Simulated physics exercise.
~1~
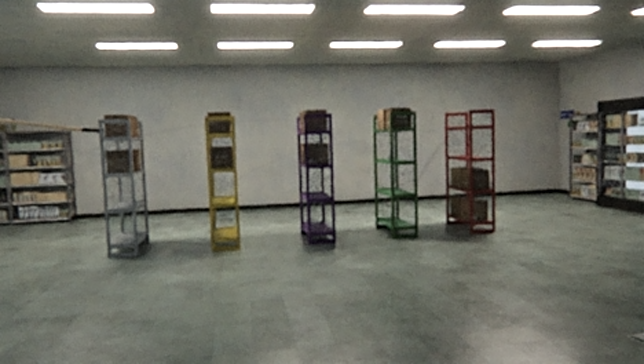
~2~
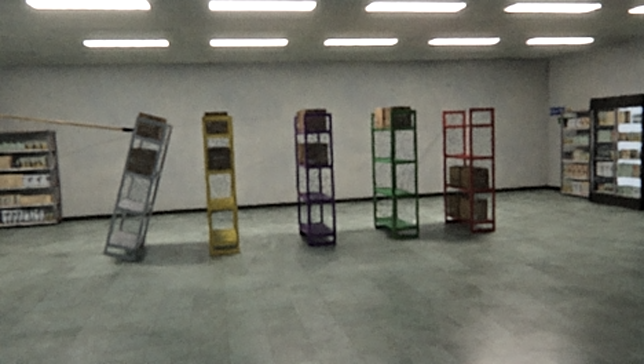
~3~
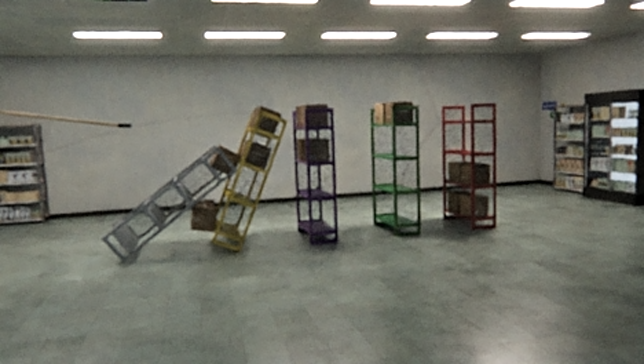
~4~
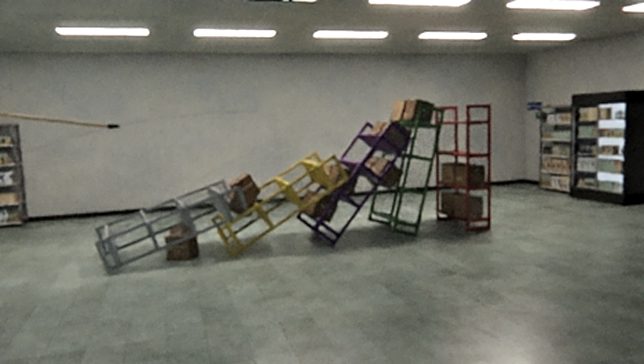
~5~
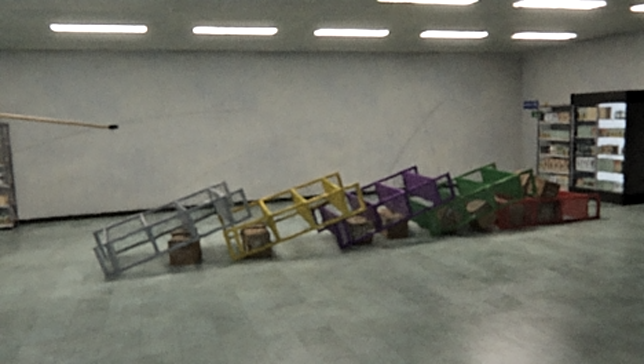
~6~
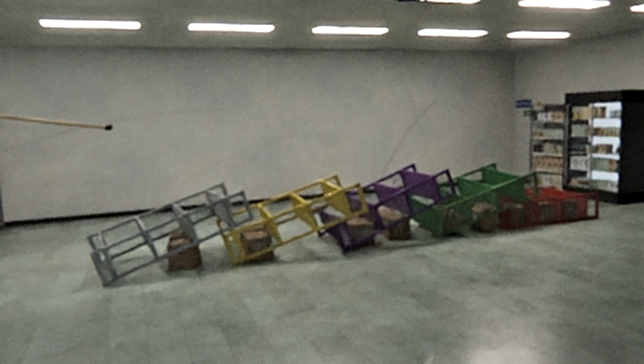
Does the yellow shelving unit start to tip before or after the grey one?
The yellow unit starts to tip after the grey one. The grey unit is already leaning to the right beside the pole while the yellow one still stands.
